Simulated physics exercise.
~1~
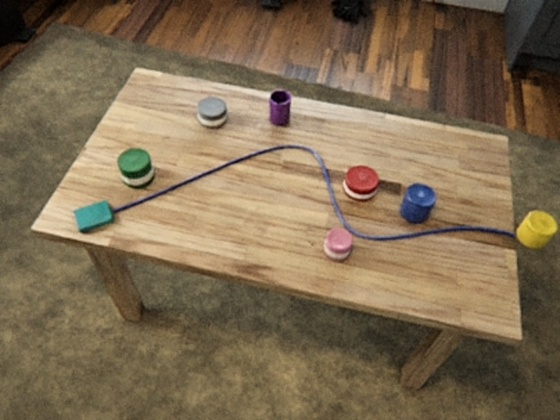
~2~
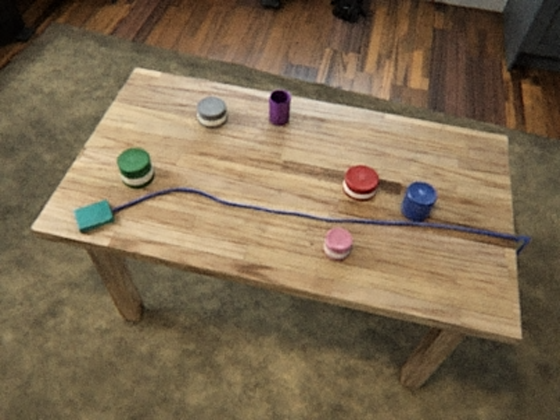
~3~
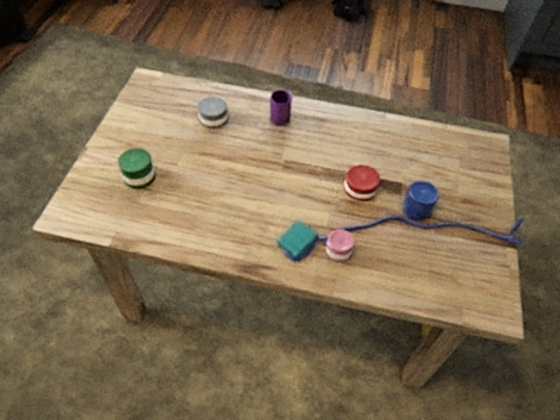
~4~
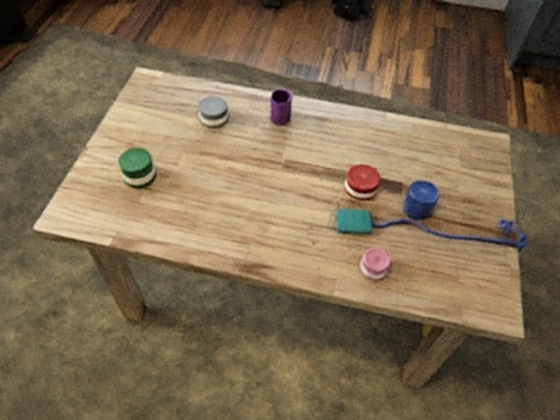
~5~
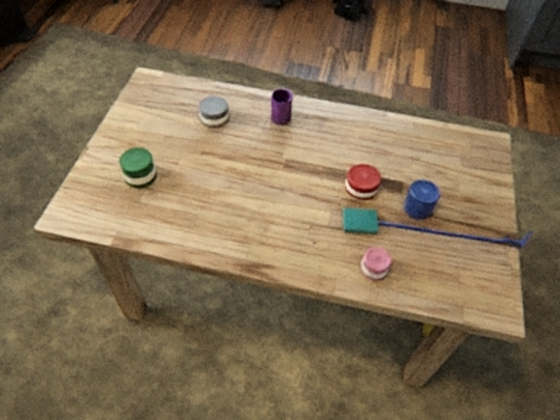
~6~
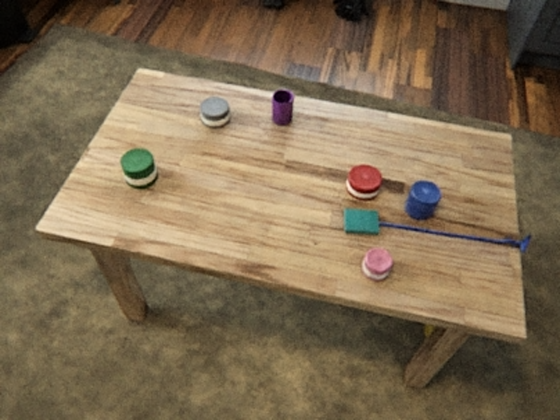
On a wooden table, a yellow speaker tied by a blue cable dropped off the right edge, dragging the teal phone rightward across the top; it knocked the pink canister slightly aside and stopped near the red one, while everything else stayed put.
